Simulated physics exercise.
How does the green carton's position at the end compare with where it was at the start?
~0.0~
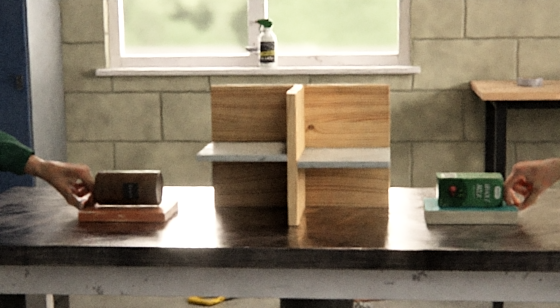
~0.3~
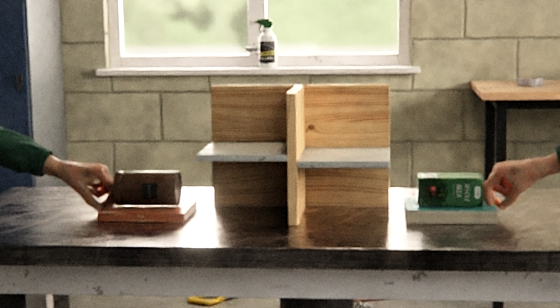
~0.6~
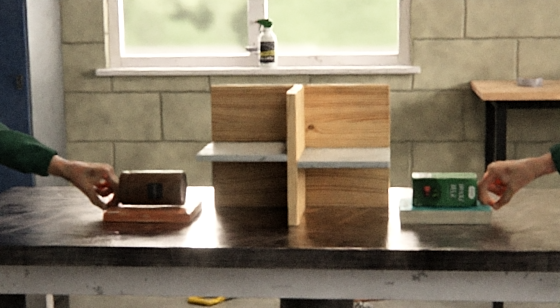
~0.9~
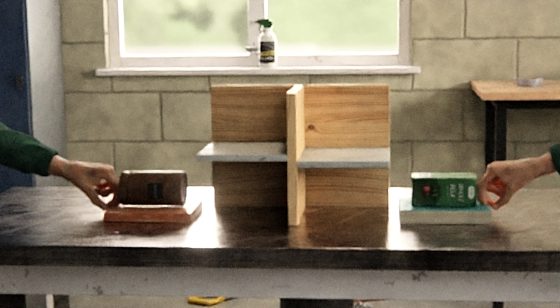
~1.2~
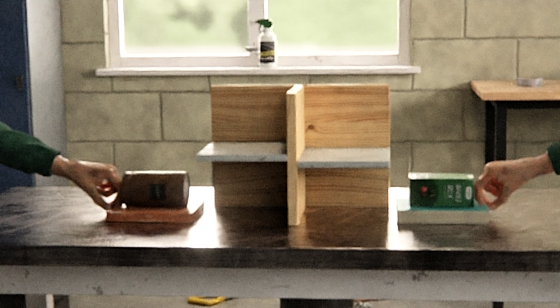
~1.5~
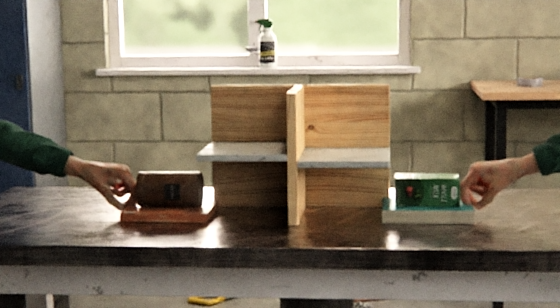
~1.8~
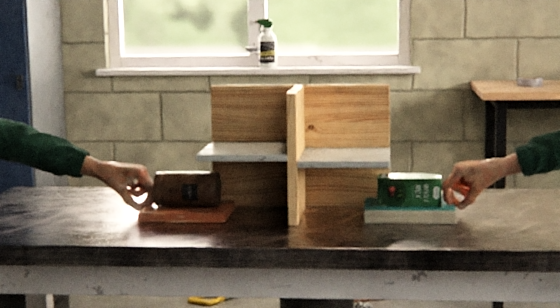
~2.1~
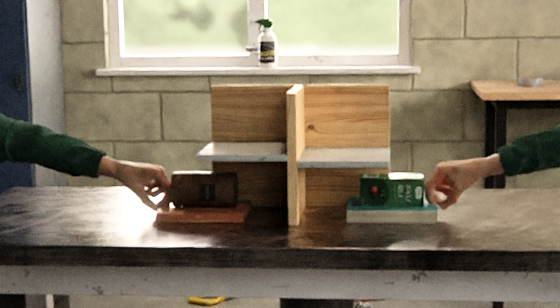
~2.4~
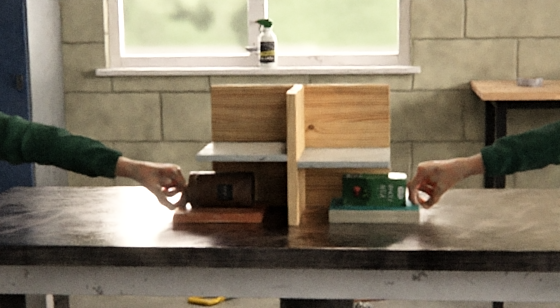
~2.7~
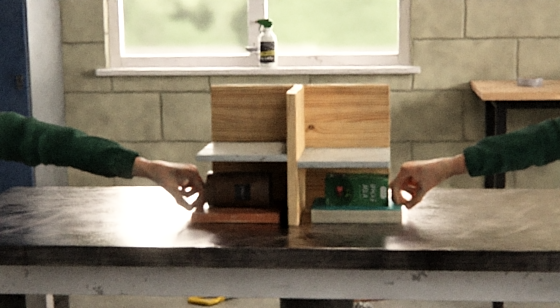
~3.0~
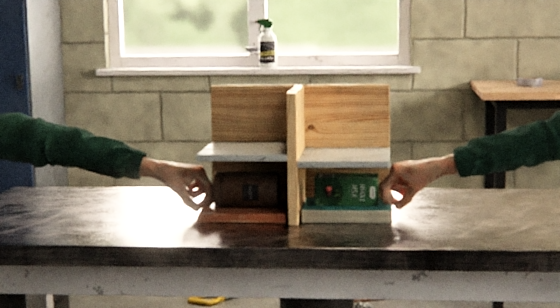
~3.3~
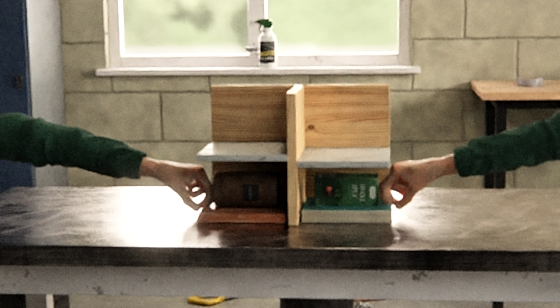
At the start the green carton was out in the open to the right of the wooden shelf unit, and by the end it had moved left and sat under the right-hand shelf, close to the divider.
